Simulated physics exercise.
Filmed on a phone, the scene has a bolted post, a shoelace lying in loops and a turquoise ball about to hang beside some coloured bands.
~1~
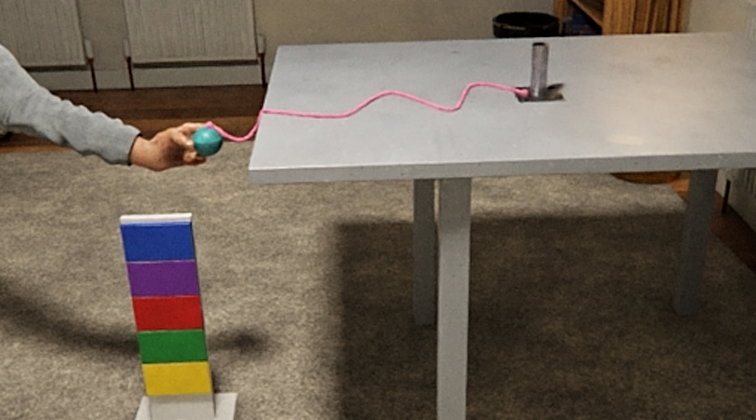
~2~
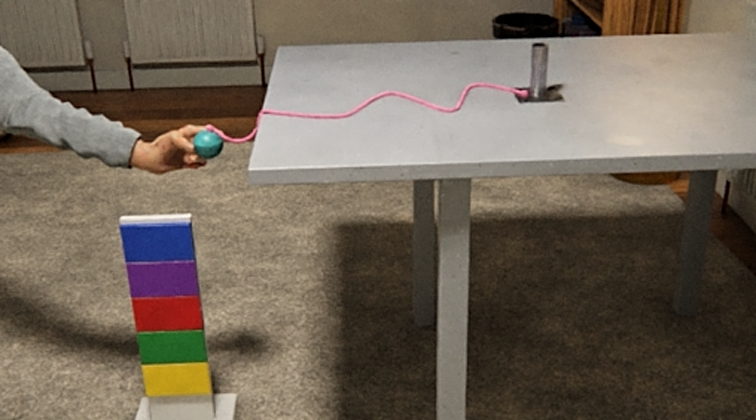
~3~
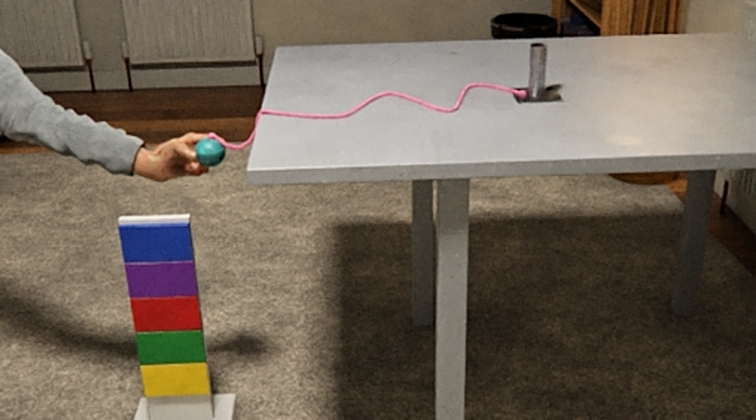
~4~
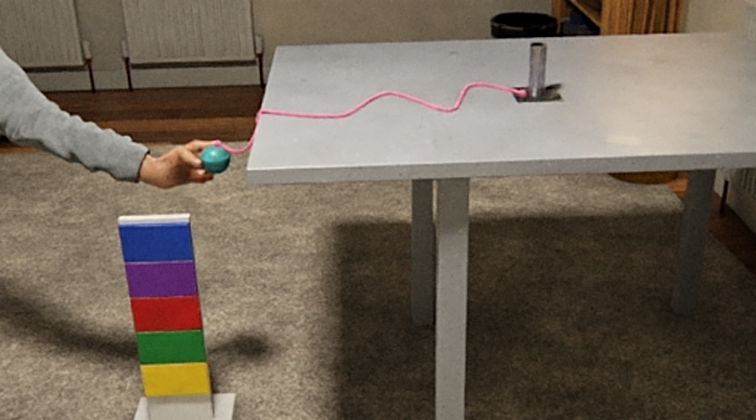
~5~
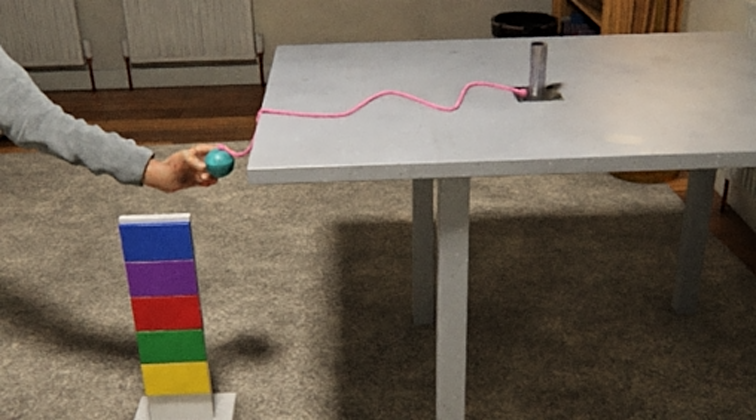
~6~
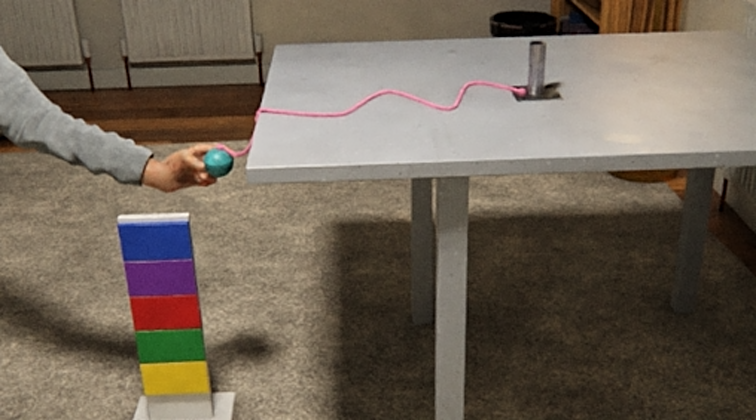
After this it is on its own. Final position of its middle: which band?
Band: Red.
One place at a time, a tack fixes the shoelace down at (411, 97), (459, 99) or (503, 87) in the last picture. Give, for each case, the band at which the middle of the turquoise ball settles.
First try blue, second try purple, third try red.
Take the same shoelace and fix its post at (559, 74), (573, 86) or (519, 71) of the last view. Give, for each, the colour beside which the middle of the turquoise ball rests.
The first case gives purple, the second purple and the third red.
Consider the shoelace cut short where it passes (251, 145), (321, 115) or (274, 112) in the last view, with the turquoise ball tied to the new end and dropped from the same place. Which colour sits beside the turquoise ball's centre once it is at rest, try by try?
First try: Purple; second try: No band; third try: Blue.
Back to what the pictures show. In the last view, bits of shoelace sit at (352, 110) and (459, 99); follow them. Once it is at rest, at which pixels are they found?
End: (262, 144) and then (410, 99).
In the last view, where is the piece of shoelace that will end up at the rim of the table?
Check around (367, 100) - that's where it is.
Soon after, ball near (245, 302); level with red.
After that, ball near (306, 302); level with red.
And then, ball near (262, 310); level with red.
In the end, ball near (274, 309); level with red. At red.
